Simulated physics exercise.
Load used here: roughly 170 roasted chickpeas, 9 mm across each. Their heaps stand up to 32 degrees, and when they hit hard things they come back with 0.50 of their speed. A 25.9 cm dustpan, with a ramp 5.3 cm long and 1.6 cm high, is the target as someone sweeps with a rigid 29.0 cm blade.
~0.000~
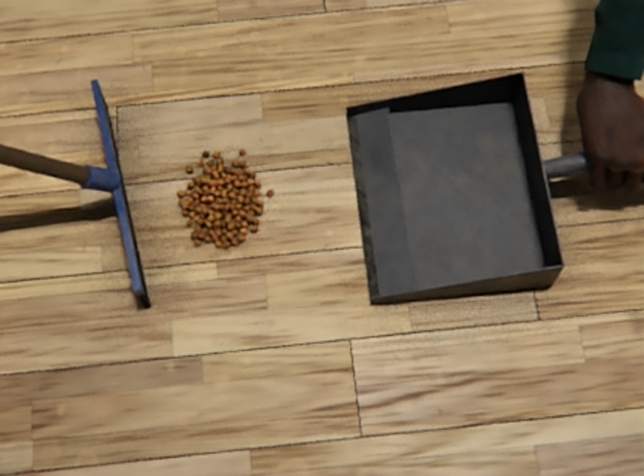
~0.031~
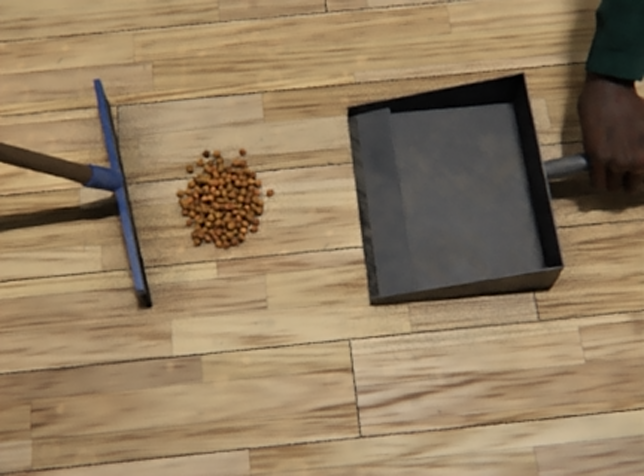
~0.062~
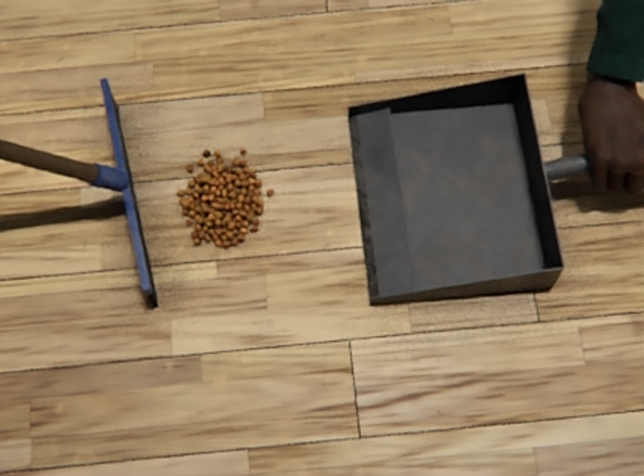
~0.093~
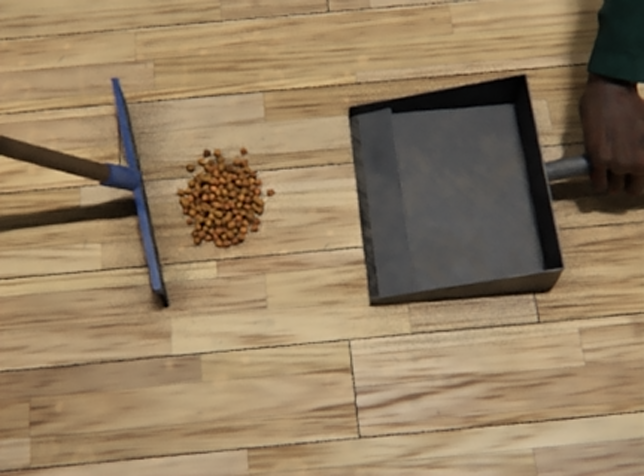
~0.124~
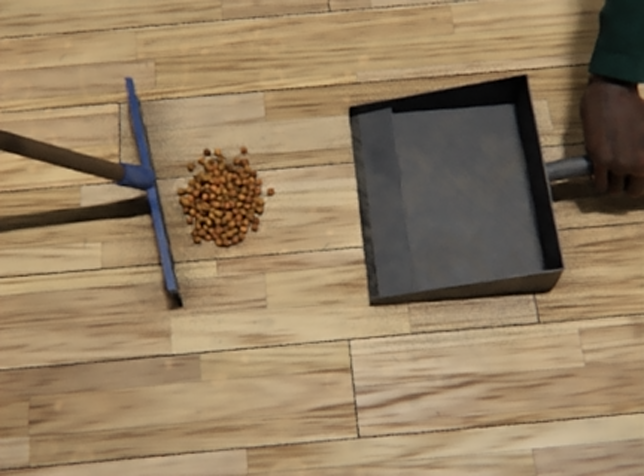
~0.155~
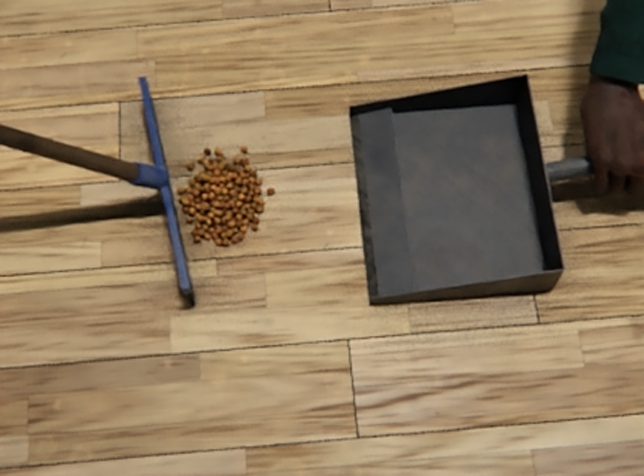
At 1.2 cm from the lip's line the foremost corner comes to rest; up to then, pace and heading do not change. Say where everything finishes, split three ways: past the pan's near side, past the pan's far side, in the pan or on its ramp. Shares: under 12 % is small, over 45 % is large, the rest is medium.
Past the pan's near side: A small share; past the pan's far side: A small share; in the pan or on its ramp: A medium share.
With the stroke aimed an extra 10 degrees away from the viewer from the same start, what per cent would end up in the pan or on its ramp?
The pan, ramp included, would get around 30 per cent.
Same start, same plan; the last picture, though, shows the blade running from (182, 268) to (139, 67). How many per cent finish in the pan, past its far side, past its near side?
Pan 35 % / far 15 % / near 0 %.
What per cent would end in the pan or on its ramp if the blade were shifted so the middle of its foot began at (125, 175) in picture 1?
About 30 per cent.
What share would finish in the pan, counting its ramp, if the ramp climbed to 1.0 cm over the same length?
It would be roughly 20 percent.
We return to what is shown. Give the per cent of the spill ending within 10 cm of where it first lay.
Around 0 in a hundred.
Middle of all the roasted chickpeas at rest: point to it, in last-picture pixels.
Approximately (350, 189) in the last view.
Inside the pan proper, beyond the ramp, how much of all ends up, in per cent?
Estimate: Close to 0 per cent of the total.
Then, at 0.34 s, middle of the blade 13 cm from the lip; 0 % over the lip, far side 0 %, near side 0 %.
After 0.47 s, middle of the blade 6 cm from the lip; 0 % over the lip, far side 0 %, near side 0 %.
After 0.72 s, middle of the blade 4 cm from the lip; 20 % over the lip, far side 5 %, near side 0 %.
In the end, at 1.2 s, near side 0 %, far side 5 %, pan 20 %, in front of the lip or behind the blade 75 %.
